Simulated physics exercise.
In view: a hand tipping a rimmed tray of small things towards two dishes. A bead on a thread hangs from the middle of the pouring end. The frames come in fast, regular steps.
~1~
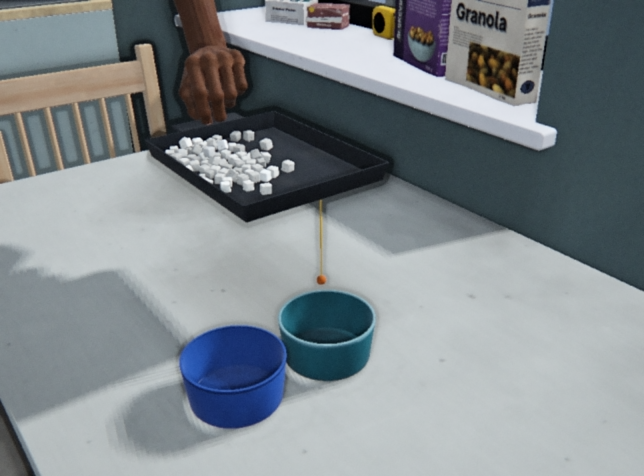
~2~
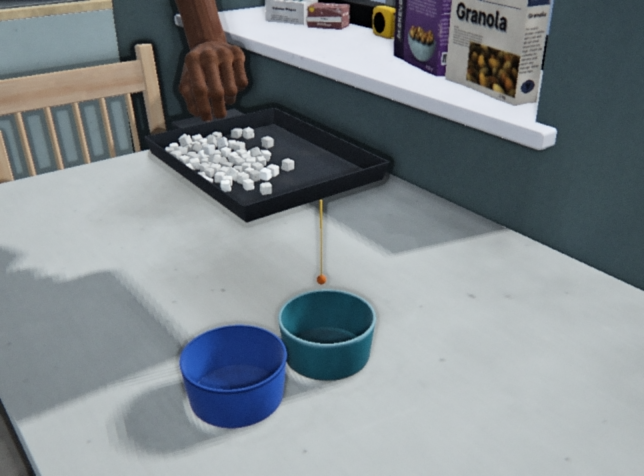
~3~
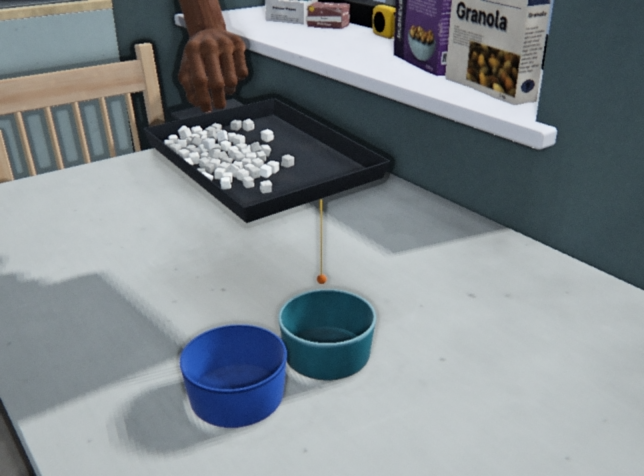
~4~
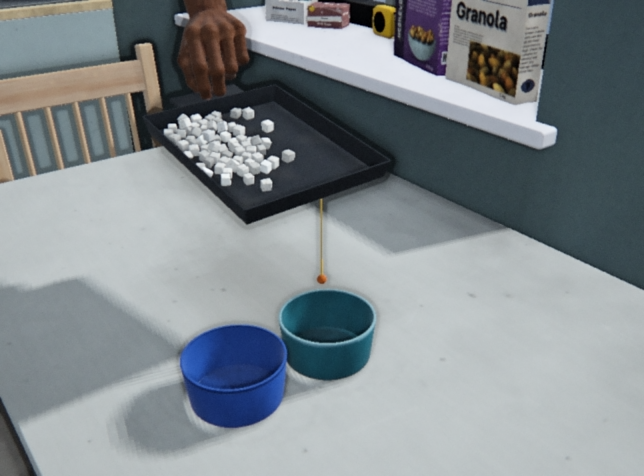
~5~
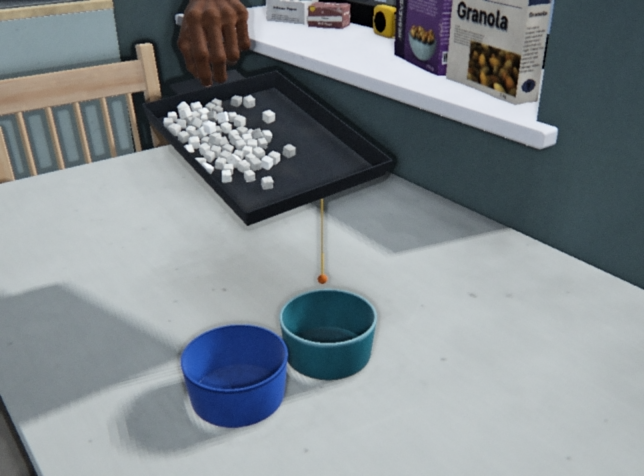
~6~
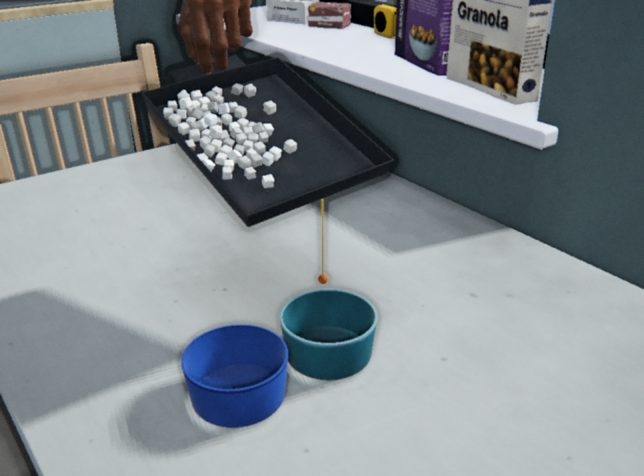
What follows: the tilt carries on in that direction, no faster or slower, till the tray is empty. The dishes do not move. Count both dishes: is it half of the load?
They take the larger part between them.
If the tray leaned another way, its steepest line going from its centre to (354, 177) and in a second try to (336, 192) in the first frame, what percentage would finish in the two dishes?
The first gives 0 %, the second 20 %.
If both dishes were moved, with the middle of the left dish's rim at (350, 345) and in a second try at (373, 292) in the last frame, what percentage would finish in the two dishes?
In turn 20 and 10 in a hundred.
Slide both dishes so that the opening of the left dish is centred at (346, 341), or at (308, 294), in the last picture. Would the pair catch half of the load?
At the first place the smaller part, at the second below a half.
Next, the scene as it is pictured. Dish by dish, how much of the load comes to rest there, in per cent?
Left dish near 30 in a hundred; right dish near 50.
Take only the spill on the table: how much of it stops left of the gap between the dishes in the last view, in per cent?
About 40 per cent.
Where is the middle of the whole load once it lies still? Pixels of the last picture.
Roughly at (317, 360).
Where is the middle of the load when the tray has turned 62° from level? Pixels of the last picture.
Close to (267, 176).
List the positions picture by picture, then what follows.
Corners of the pouring end at (245, 203) and (383, 162), level; middle of the load at (215, 162), sugar cubes; left dish at (262, 401); right dish at (356, 356); bead on its thread at (321, 280), in the first picture.
Corners of the pouring end at (246, 203) and (383, 162), level; middle of the load at (215, 160), in the second picture.
Corners of the pouring end at (246, 204) and (384, 161), tipped barely, lowest at the left corner; middle of the load at (215, 154), in the third picture.
Corners of the pouring end at (247, 206) and (385, 160), tipped a little, lowest at the left corner; middle of the load at (215, 146), in the fourth picture.
Corners of the pouring end at (248, 209) and (386, 159), tipped a little, lowest at the left corner; middle of the load at (216, 138), in the fifth picture.
Corners of the pouring end at (249, 211) and (388, 159), tipped clearly, lowest at the left corner; middle of the load at (216, 131); left dish at (264, 400); right dish at (358, 355), in the sixth picture.
Soon, tray tipped steeply; nearly all on the tray; a stray few in the air.
A while on, tray tipped right over; most on the tray; a stray few in the left dish; a stray few in the right dish; a small part outside both; a small part in the air.
Towards the end, tray tipped past a quarter turn; about a quarter in the left dish; about half in the right dish; about a quarter outside both.
Finally, tray tipped past a quarter turn; about a quarter in the left dish; about half in the right dish; about a quarter outside both.
